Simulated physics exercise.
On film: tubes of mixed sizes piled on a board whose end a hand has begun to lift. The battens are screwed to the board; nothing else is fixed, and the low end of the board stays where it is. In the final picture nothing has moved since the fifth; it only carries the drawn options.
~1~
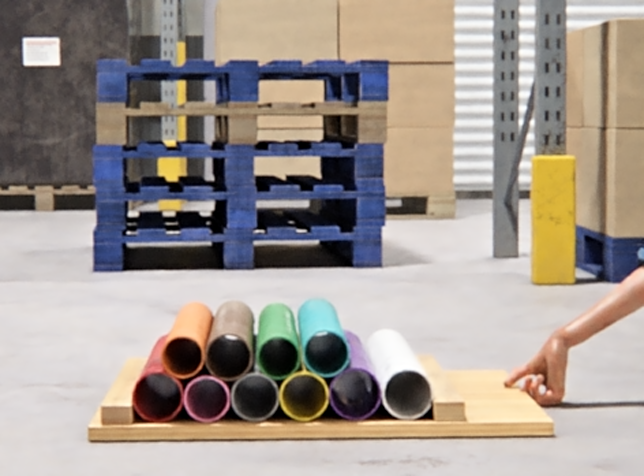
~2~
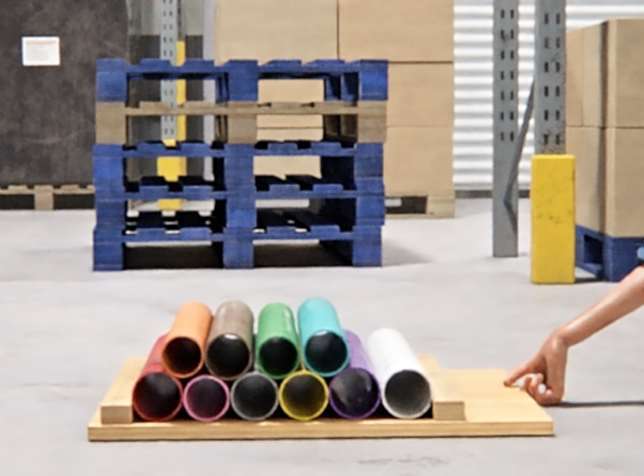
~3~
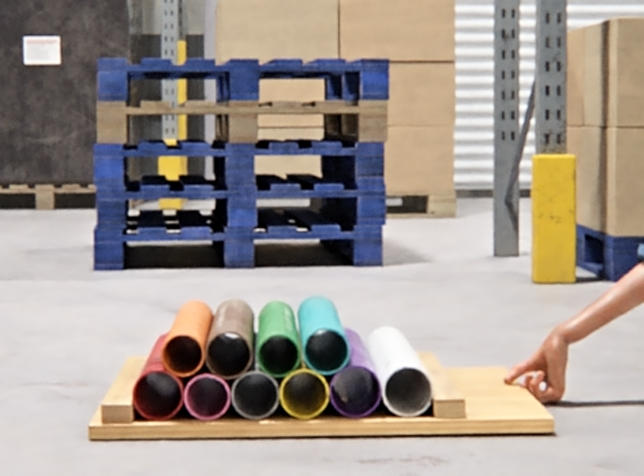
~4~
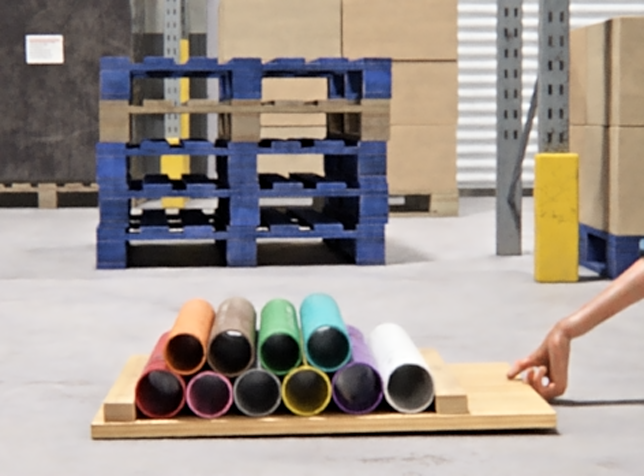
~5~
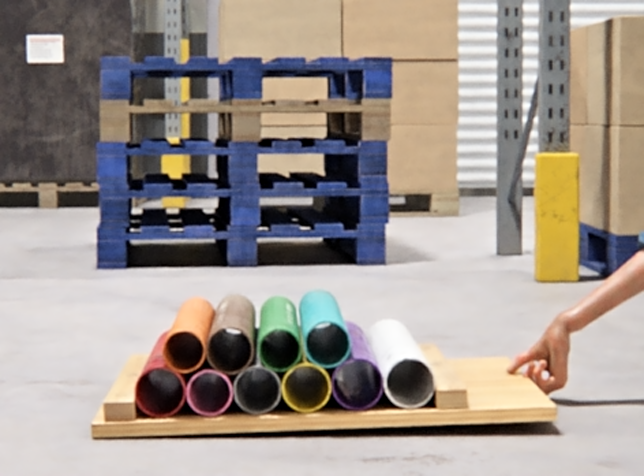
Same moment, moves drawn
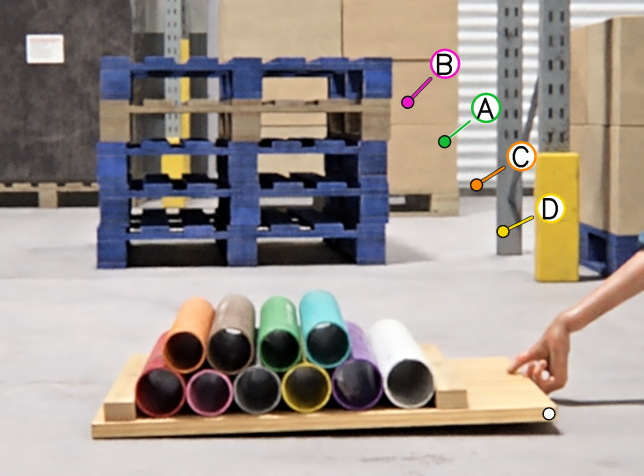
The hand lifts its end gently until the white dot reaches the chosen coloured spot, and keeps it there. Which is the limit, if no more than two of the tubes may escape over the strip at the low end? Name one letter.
It can be raised to D.
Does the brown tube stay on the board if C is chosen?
No.
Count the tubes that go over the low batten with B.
It comes to four.
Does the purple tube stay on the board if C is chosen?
Yes.
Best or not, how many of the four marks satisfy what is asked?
One of them.
On the marked copy, A at (445, 142); B at (408, 102); C at (477, 185); D at (503, 231); the white dot at (549, 414).
Taking D. A third of the way, board at 16°.
Two thirds of the way, board at 25°.
When it is over, board at 25°, none over the low batten.
As for the rest, A four over the low batten (green, brown, orange, turquoise); B four over the low batten (green, brown, orange, turquoise); C four over the low batten (green, brown, orange, turquoise).
